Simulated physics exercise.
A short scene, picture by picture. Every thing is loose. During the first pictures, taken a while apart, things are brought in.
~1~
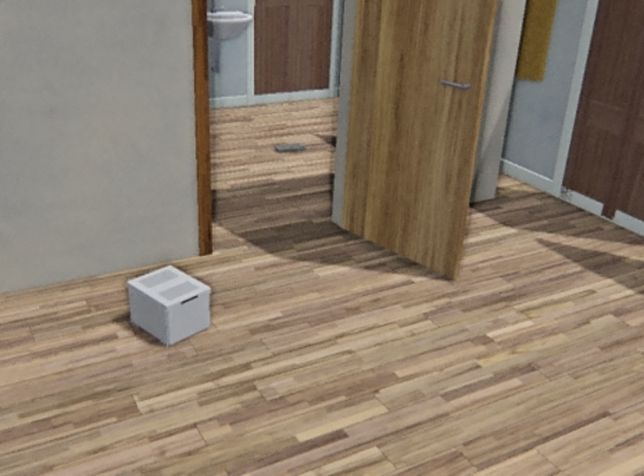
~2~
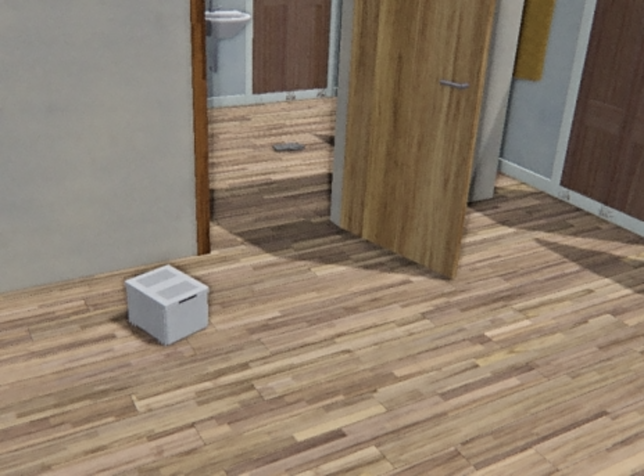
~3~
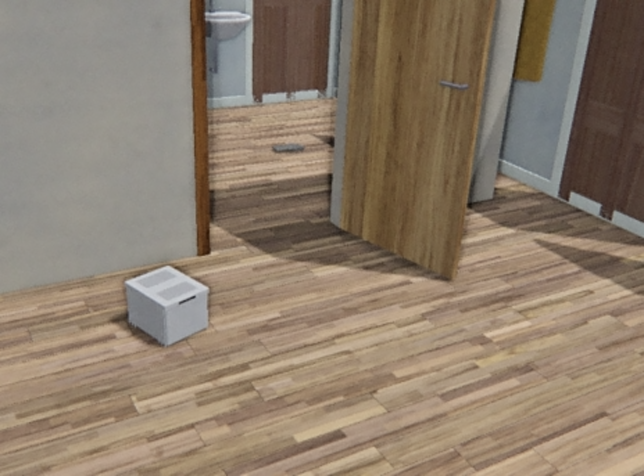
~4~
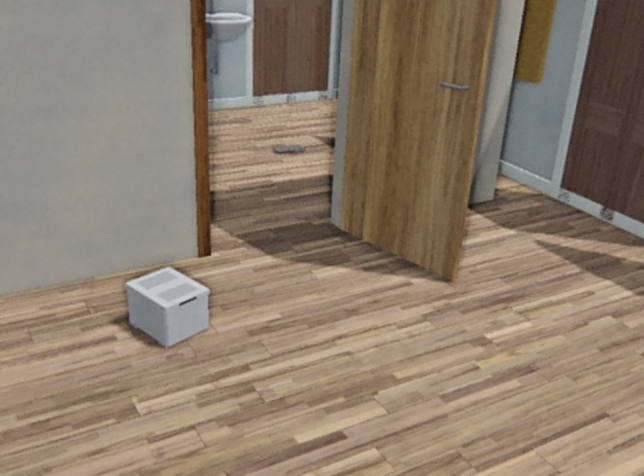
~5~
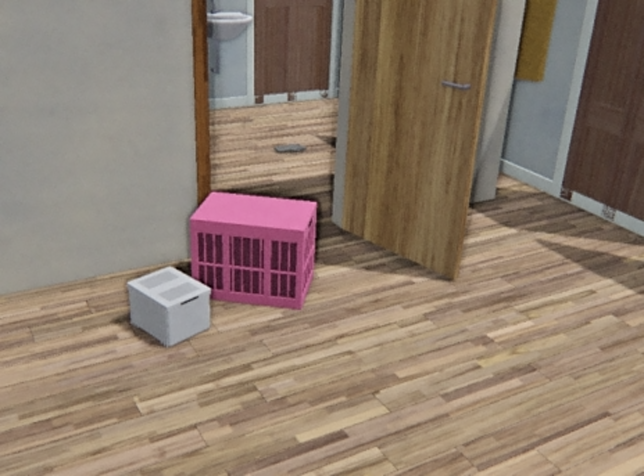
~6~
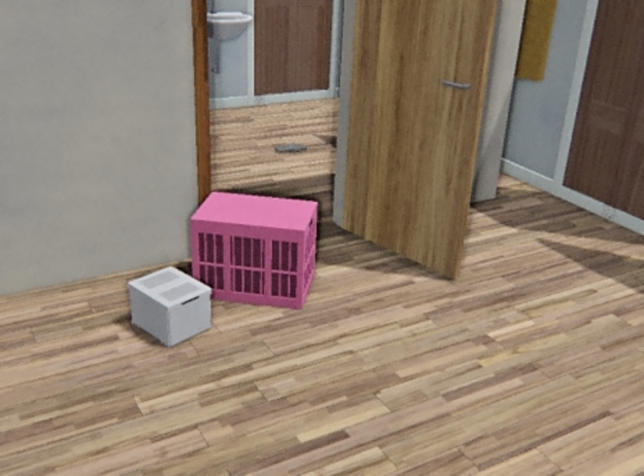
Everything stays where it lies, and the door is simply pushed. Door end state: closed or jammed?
Jammed.
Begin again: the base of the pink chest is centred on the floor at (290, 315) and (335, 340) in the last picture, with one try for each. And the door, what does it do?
Try one: The door swings to; try two: It swings to.
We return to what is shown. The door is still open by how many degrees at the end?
Open angle: About 45°.
Then, 0.40 s on from there, door 93° open.
Then, 0.60 s on from there, door 79° open.
Then, 0.80 s on from there, door 63° open.
Then, 1.00 s on from there, door 47° open.
In the end, door 46° open; both unmoved. At the end, from the last picture's camera, pink chest near (252, 249).
